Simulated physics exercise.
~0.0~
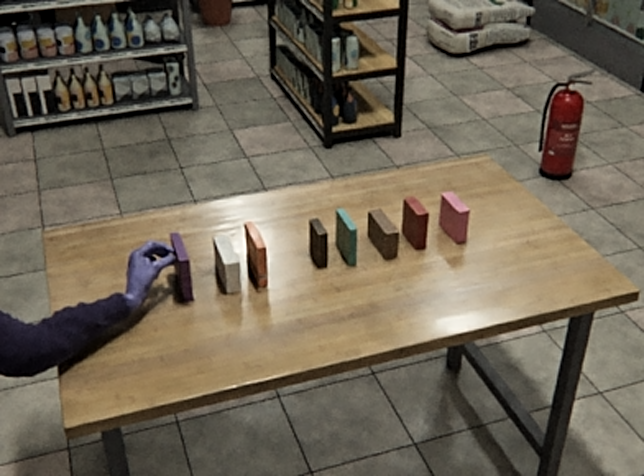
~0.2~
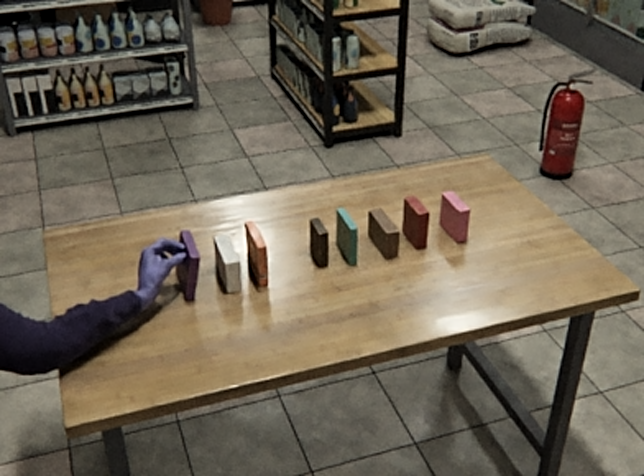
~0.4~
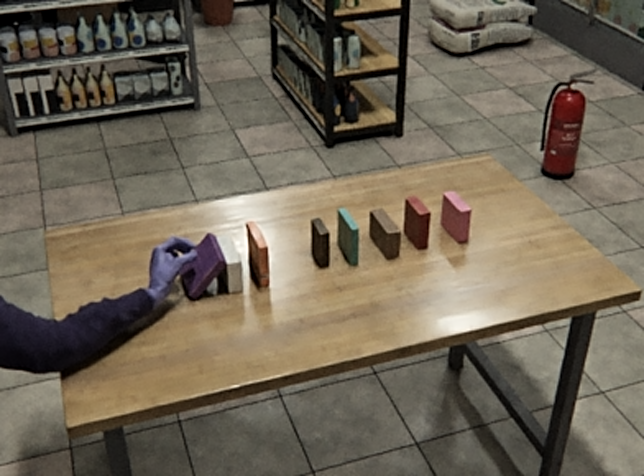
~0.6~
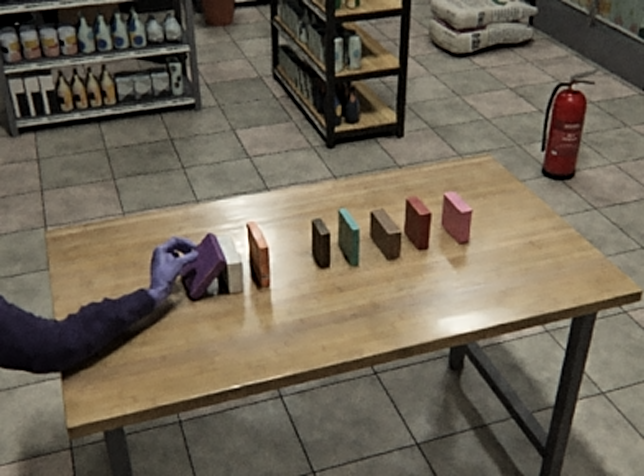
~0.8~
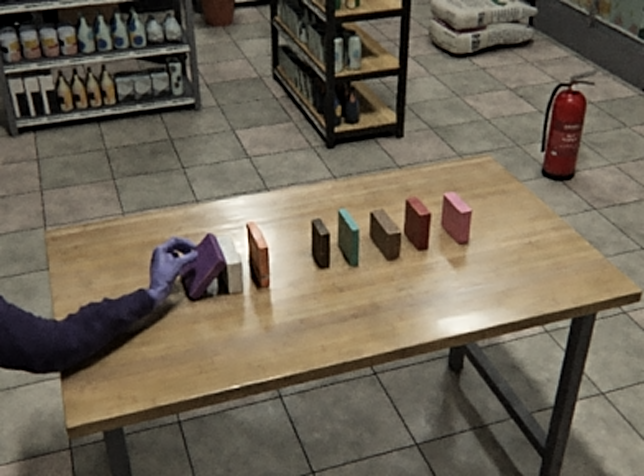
A purple block stands at the left end of a spaced row on a wooden table, seen from above in a tiled, shop-like room with bottle shelves behind and a red extinguisher at right. To its right are a white and an orange block, then, past a wider gap, black, turquoise, brown, red and pink ones. A purple-gloved hand reaches in from the left and nudges the purple block's top rightward. It tips over and comes to rest slanted against the white block. The hand stays beside it, and every other block remains upright.
